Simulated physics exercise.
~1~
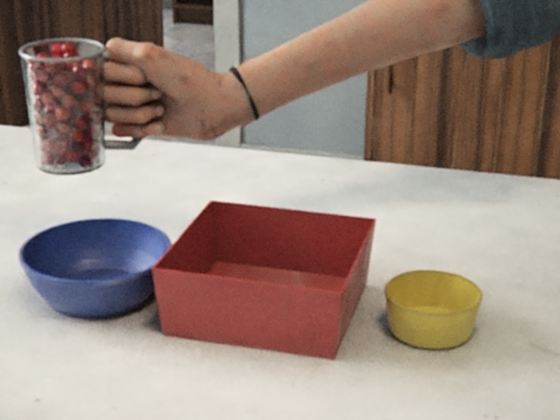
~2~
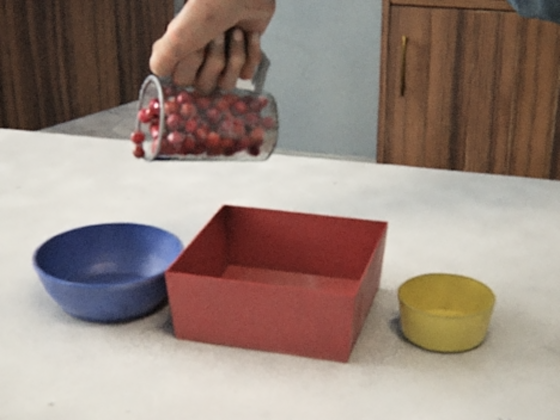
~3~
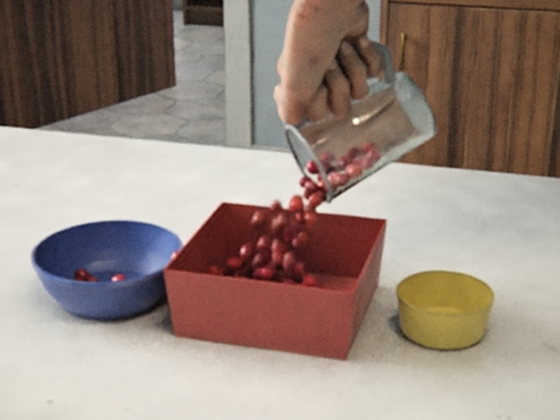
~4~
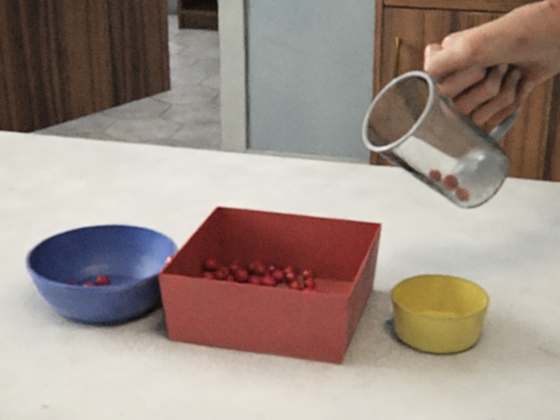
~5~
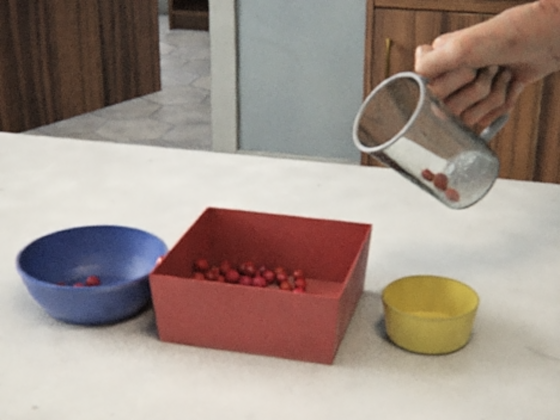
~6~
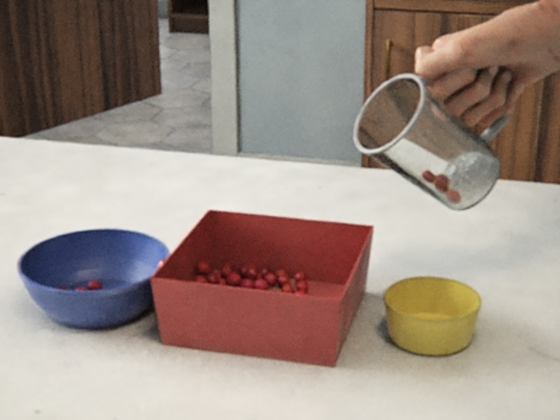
On a white tabletop, a hand tipping cranberries from a clear mug, most landing in the red tin, a few in the blue bowl.
